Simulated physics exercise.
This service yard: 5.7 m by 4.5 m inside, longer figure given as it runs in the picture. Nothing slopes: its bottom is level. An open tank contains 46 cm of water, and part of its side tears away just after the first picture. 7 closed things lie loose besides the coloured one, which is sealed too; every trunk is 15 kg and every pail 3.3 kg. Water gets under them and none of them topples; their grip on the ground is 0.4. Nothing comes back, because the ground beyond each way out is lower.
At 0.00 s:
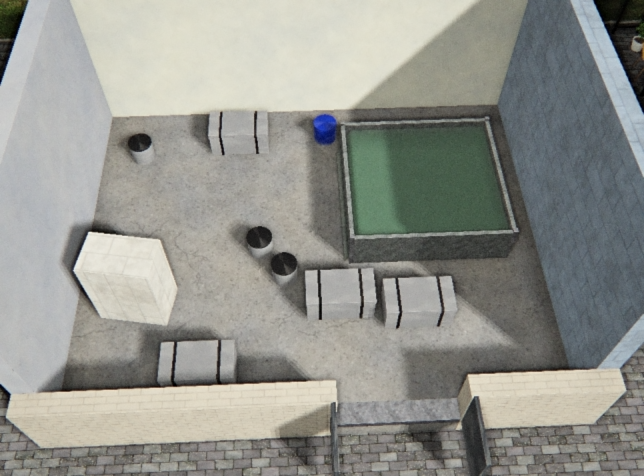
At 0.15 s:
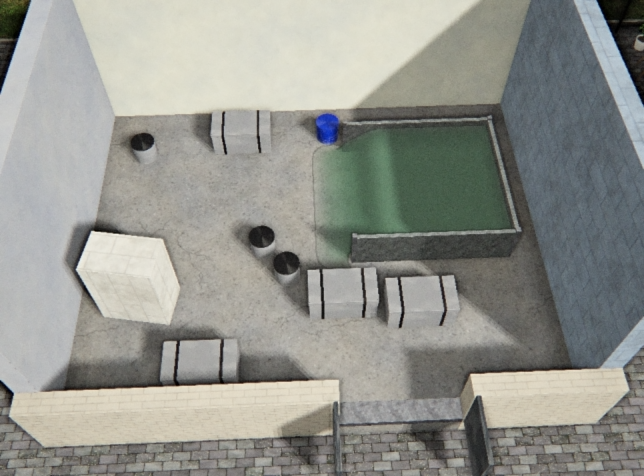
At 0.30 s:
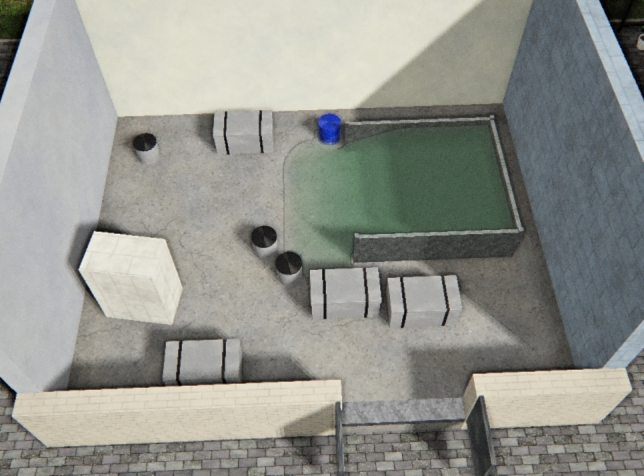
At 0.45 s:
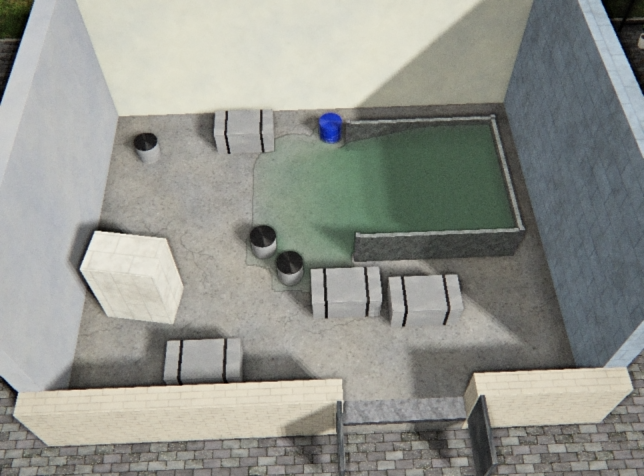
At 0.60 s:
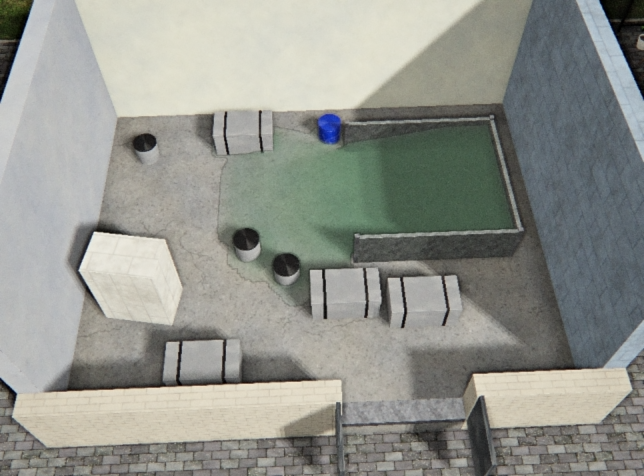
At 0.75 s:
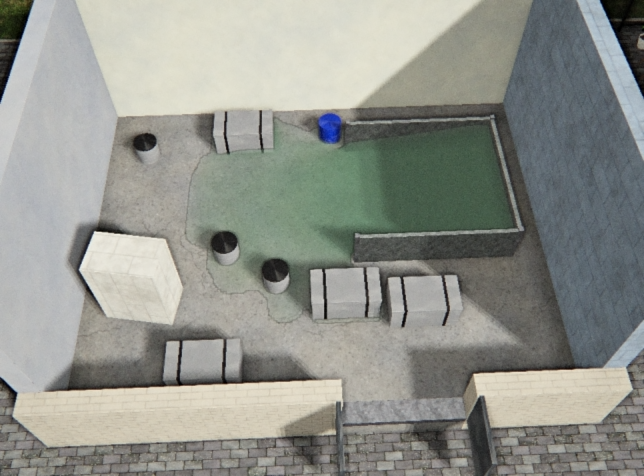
At first, green water stands inside a low-walled tank in a walled yard scattered with gray trunks, dark-topped pails and a blue pail. Then the tank's left side opens and the water spreads leftward across the floor, reaching two dark-topped pails, which shift left while the blue pail stays put.
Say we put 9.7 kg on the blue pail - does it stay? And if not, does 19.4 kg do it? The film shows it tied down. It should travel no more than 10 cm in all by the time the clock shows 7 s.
Chances are it needs the bigger mass.
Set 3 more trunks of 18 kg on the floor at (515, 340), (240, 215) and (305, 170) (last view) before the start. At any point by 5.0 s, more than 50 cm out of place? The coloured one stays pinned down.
Taking them one by one: Below the mark; above the mark; above the mark.
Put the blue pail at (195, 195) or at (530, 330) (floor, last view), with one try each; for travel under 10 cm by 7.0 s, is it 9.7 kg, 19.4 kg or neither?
No option, then light one suffices.
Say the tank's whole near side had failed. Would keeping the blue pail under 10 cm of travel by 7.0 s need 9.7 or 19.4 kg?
In that case the lighter mass suffices.
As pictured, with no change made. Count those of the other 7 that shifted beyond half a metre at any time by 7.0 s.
5.
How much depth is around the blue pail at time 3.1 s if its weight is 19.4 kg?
Something like 2 centimetres.
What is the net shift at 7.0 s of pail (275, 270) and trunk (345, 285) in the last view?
100 cm, 50 cm.
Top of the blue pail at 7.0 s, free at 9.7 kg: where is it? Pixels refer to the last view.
Roughly at pixel (358, 119).
After 1.4 s the blue pail would be 0 cm from its start with 9.7 kg and 0 cm from its start with 19.4 kg; 2 cm of water round it then.
After 3.1 s the blue pail would be 0 cm from its start with 9.7 kg and 0 cm from its start with 19.4 kg; 2 cm of water round it then.
After 4.9 s the blue pail would be 0 cm from its start with 9.7 kg and 0 cm from its start with 19.4 kg; 6 cm of water round it then.
After 7.0 s the blue pail would be 39 cm from its start with 9.7 kg and 0 cm from its start with 19.4 kg; 6 cm of water round it then.
